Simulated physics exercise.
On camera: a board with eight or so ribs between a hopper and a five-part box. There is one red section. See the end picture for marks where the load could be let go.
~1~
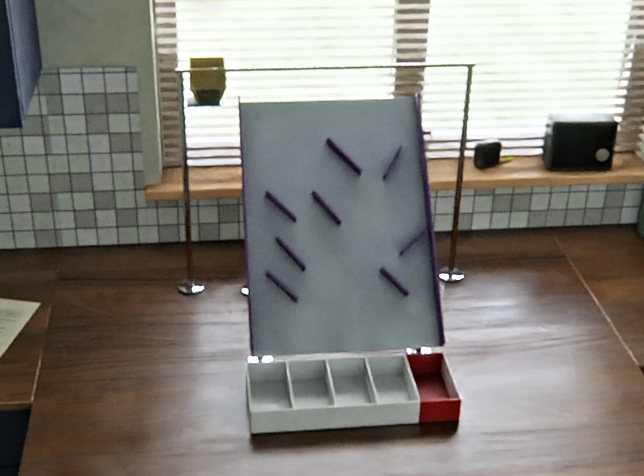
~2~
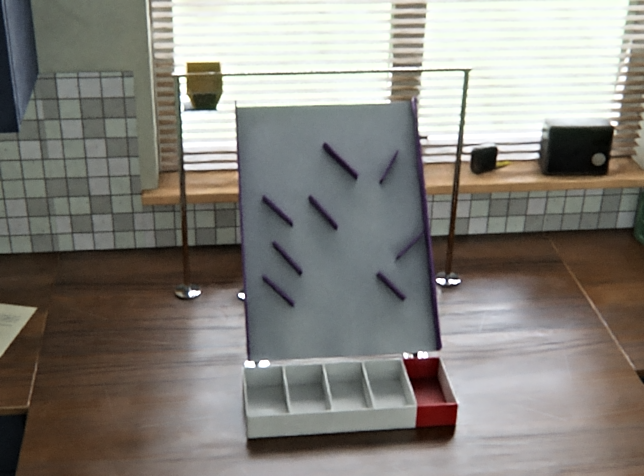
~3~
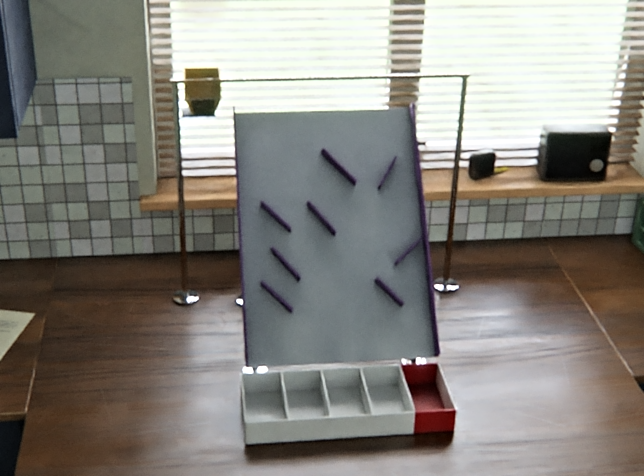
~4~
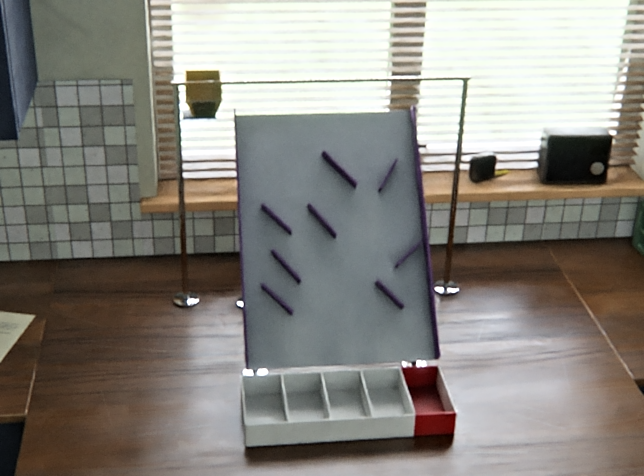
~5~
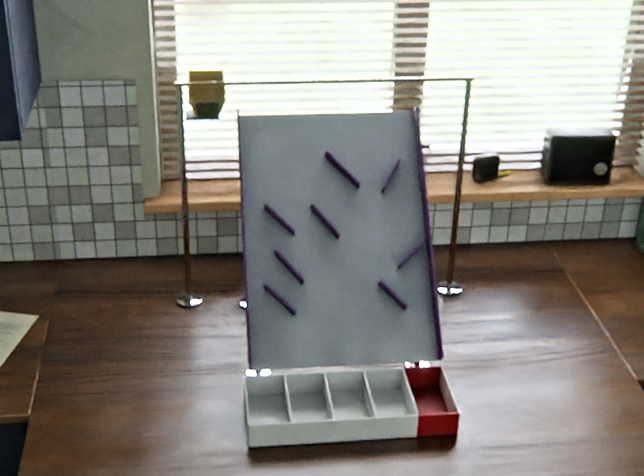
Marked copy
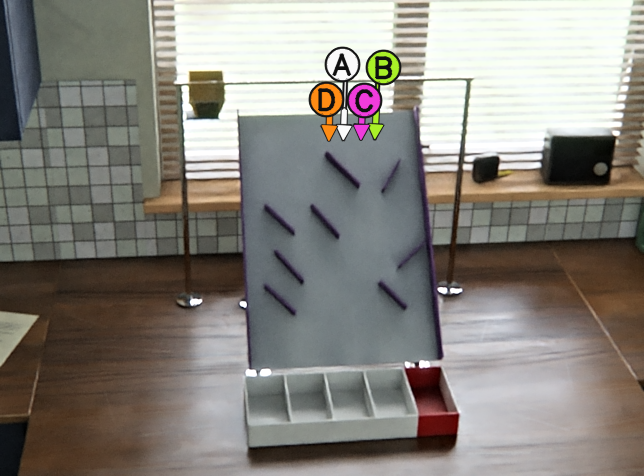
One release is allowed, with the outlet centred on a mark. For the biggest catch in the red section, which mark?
The best mark is A.
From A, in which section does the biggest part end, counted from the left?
The fifth.
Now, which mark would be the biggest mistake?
B it is.
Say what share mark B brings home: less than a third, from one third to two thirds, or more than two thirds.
Mark B gives less than a third.
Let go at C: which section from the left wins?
It is the fifth one.
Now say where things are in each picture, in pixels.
Hopper at (208, 96), allspice berries, door shut, in the first picture.
Ribs (324, 142) to (358, 175), (382, 179) to (399, 150), (263, 195) to (293, 222), in the second picture.
Ribs (308, 201) to (336, 232), (272, 247) to (300, 278), (397, 262) to (422, 237), in the third picture.
Ribs (262, 284) to (293, 312), (377, 280) to (404, 306), in the fourth picture.
Red section at (438, 423), number 5 of 5 from the left, in the fifth picture.
On the marked copy, mark A meets the board at (343, 134); mark B meets the board at (375, 133); mark C meets the board at (361, 134); mark D meets the board at (329, 135).
With A, most in the red section, a small part in other sections, a stray few outside the box.
With B, a small part in the red section, most in other sections, a small part outside the box.
With C, about two thirds in the red section, about a third in other sections.
With D, about half in the red section, about a third in other sections, a small part outside the box.
